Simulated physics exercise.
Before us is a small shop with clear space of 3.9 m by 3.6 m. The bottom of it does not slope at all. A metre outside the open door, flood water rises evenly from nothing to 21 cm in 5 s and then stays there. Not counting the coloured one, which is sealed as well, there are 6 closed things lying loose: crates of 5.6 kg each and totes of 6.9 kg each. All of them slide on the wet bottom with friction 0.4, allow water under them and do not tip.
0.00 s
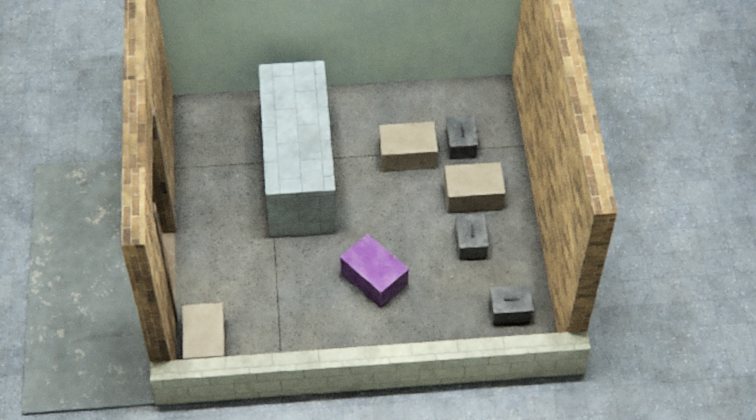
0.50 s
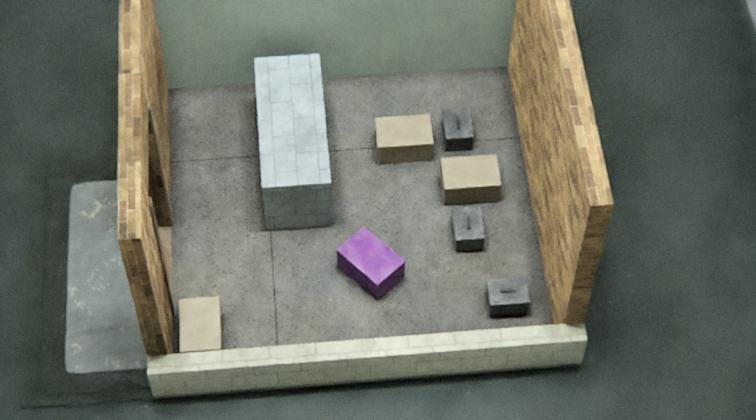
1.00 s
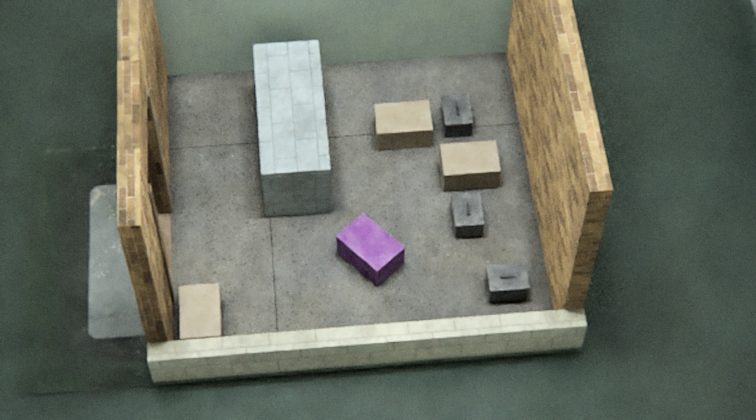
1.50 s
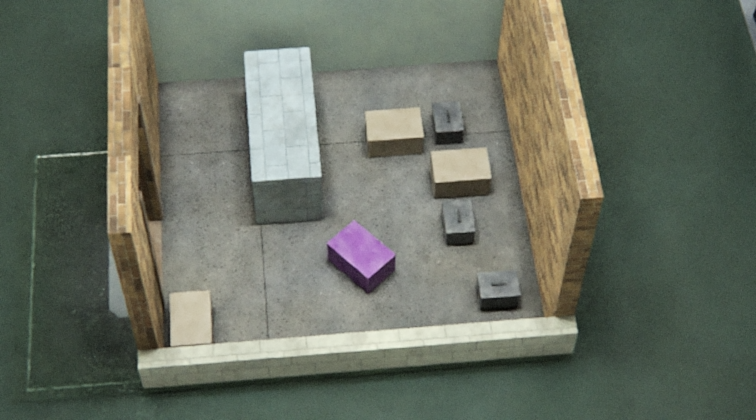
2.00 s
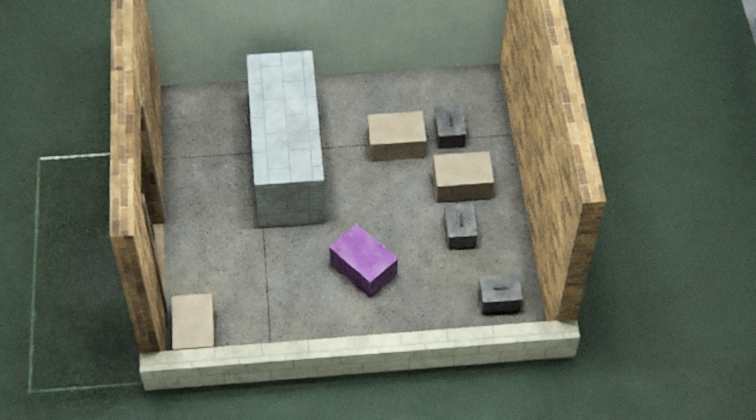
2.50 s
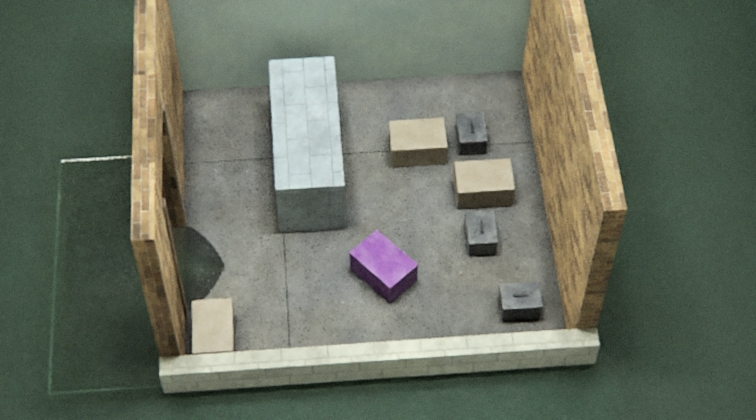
At first, a purple crate sits among tan and grey boxes in a small open-topped room, with grey ground outside. The ground then turns dark green, and a pale patch beside the left doorway shrinks away. Lastly, a dark wet patch spreads in through the doorway, while the boxes stay still.
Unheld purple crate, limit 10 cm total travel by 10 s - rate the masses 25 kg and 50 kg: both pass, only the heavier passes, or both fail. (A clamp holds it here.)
Only the heavier passes.
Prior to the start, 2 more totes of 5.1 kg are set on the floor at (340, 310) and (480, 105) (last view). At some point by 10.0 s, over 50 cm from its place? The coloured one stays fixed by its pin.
Well, beyond half a metre and then below half a metre.
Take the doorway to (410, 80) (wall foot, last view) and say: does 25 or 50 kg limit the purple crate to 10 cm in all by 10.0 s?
The big mass is needed.
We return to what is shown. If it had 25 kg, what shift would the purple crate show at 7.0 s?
Shift: About 20 cm.
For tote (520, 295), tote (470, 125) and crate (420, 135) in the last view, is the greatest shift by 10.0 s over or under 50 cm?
In turn: More, short of it, more.
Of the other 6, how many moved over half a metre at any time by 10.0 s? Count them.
That comes to 3.
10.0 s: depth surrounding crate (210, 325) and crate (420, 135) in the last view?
Depths: Near 6 cm, then near 8 cm.
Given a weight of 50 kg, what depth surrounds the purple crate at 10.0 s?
About 9 cm.
After 3.5 s the purple crate would be 0 cm from its start with 25 kg and 0 cm from its start with 50 kg; 0 cm of water round it then.
After 4.5 s the purple crate would be 0 cm from its start with 25 kg and 0 cm from its start with 50 kg; 3 cm of water round it then.
After 7.0 s the purple crate would be 18 cm from its start with 25 kg and 0 cm from its start with 50 kg; 6 cm of water round it then.
After 10.0 s the purple crate would be 78 cm from its start with 25 kg and 0 cm from its start with 50 kg; 9 cm of water round it then.
